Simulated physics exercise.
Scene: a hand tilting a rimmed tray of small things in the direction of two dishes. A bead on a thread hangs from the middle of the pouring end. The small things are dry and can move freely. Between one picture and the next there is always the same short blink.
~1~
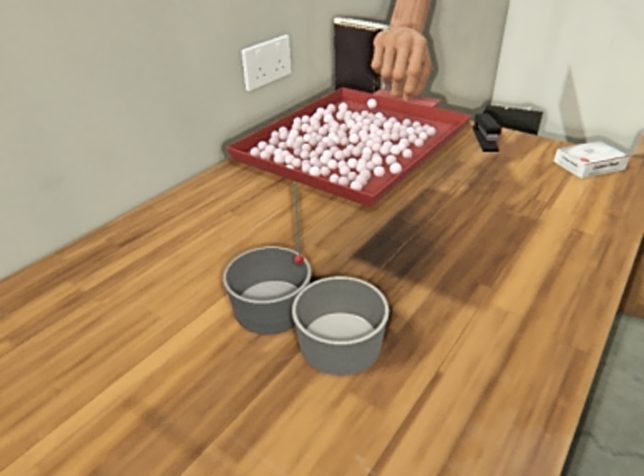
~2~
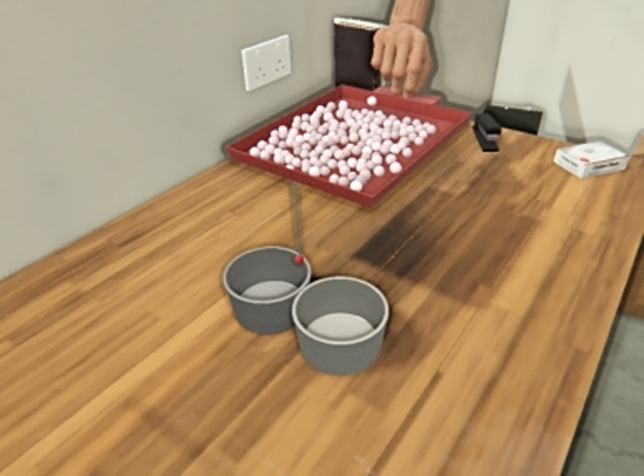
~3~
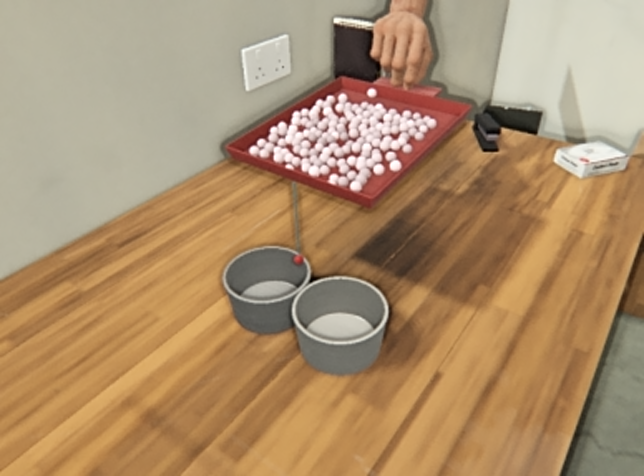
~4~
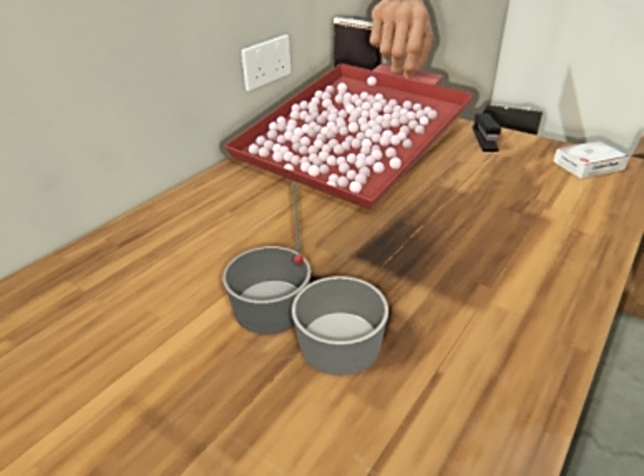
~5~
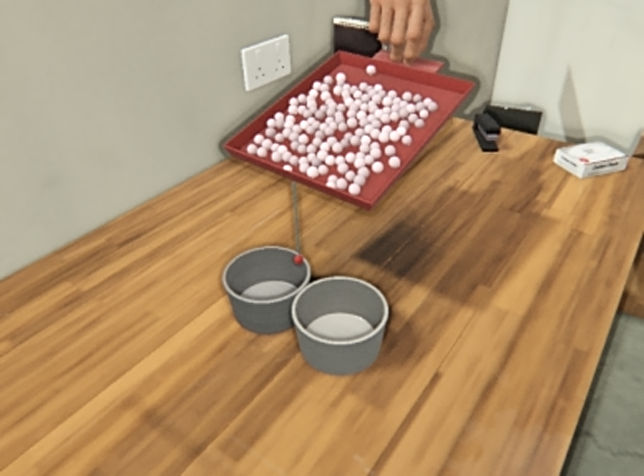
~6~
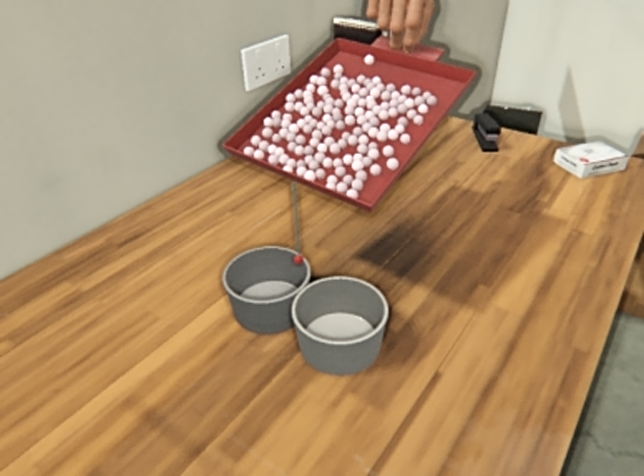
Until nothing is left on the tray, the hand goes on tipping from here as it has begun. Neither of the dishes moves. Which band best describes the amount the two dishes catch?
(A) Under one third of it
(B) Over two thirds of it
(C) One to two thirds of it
Option B: Over two thirds of it.
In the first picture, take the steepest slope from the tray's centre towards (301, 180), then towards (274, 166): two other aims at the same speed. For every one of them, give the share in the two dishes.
First case around 80 per cent, second case 50 per cent.
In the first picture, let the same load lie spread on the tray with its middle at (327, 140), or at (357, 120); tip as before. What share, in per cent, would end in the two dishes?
Near 90 and 80 percent respectively.
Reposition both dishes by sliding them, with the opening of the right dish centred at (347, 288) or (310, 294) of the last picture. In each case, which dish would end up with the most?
The one on the right side, and then the one on the right side.
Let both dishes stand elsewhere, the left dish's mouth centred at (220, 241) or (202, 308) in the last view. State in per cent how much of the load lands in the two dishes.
I'd say about 10 percent, followed by about 0 percent.
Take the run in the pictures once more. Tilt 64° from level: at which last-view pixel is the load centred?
Somewhere around pixel (318, 170) in the last picture.
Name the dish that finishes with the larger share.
The victory goes to the right.
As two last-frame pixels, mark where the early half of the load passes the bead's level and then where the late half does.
For the early half I get (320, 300), and for the late half (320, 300).
Just after the last frame, tray tipped steeply; the larger part on the tray; about a tenth in the right dish; just a few in the left dish; just a few outside both; about a tenth in the air.
A moment on, tray tipped past a quarter turn; roughly half in the right dish; roughly a quarter in the left dish; roughly a quarter outside both; about a tenth in the air.
Further on, tray tipped past a quarter turn; roughly two thirds in the right dish; about a tenth in the left dish; roughly a quarter outside both.
When it is over, tray tipped past a quarter turn; roughly two thirds in the right dish; about a tenth in the left dish; roughly a quarter outside both.
